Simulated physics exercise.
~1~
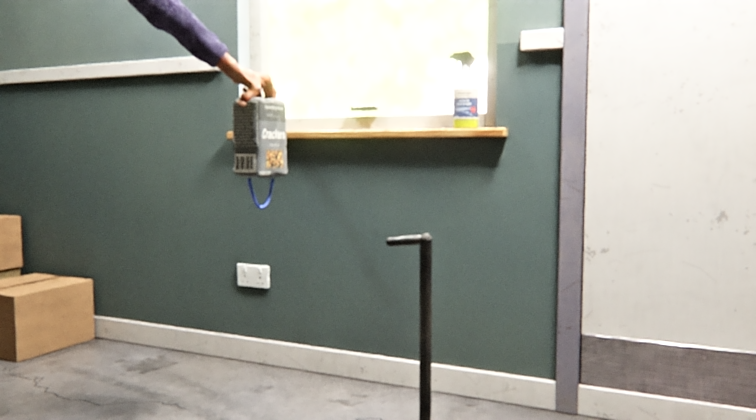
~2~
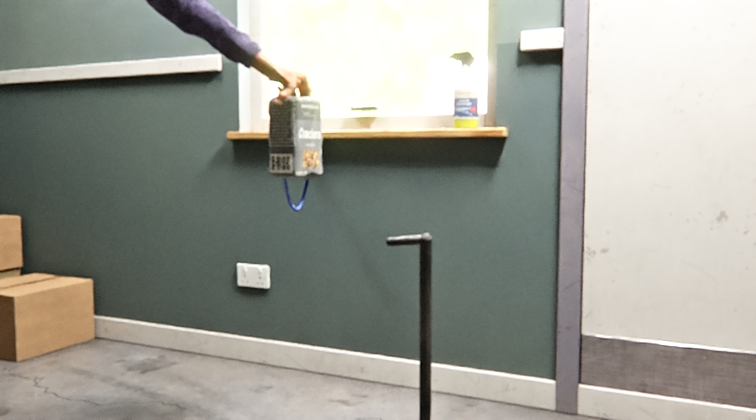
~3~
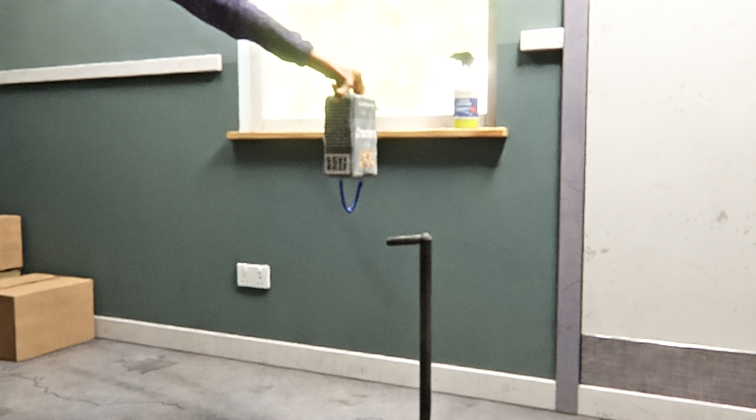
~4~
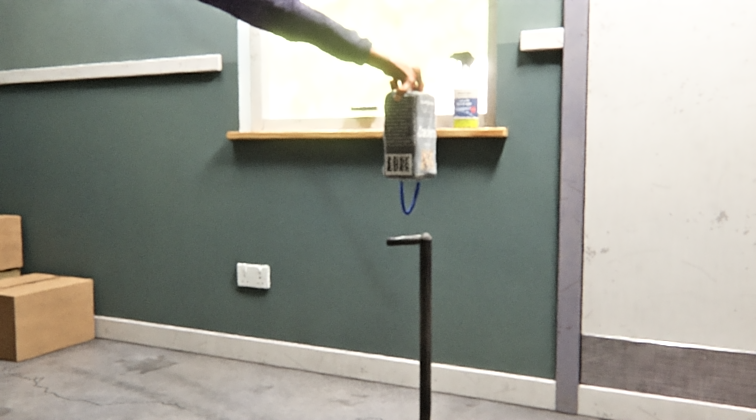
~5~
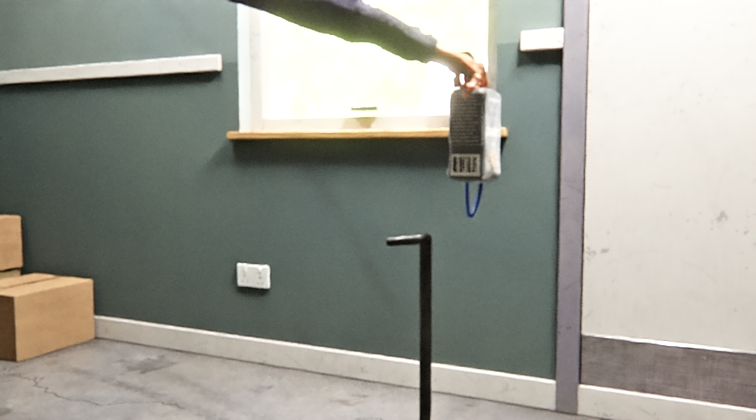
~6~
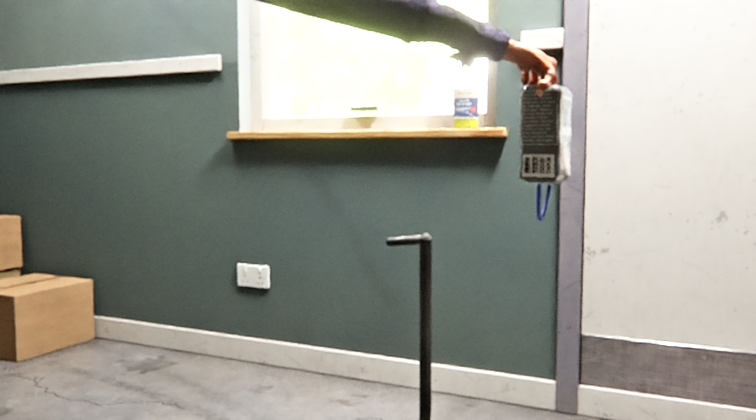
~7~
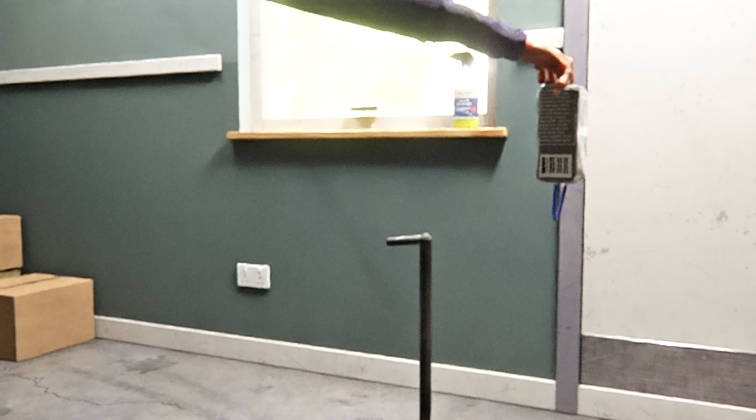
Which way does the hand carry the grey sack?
The hand carries the grey sack to the right, over and beyond the hooked post.
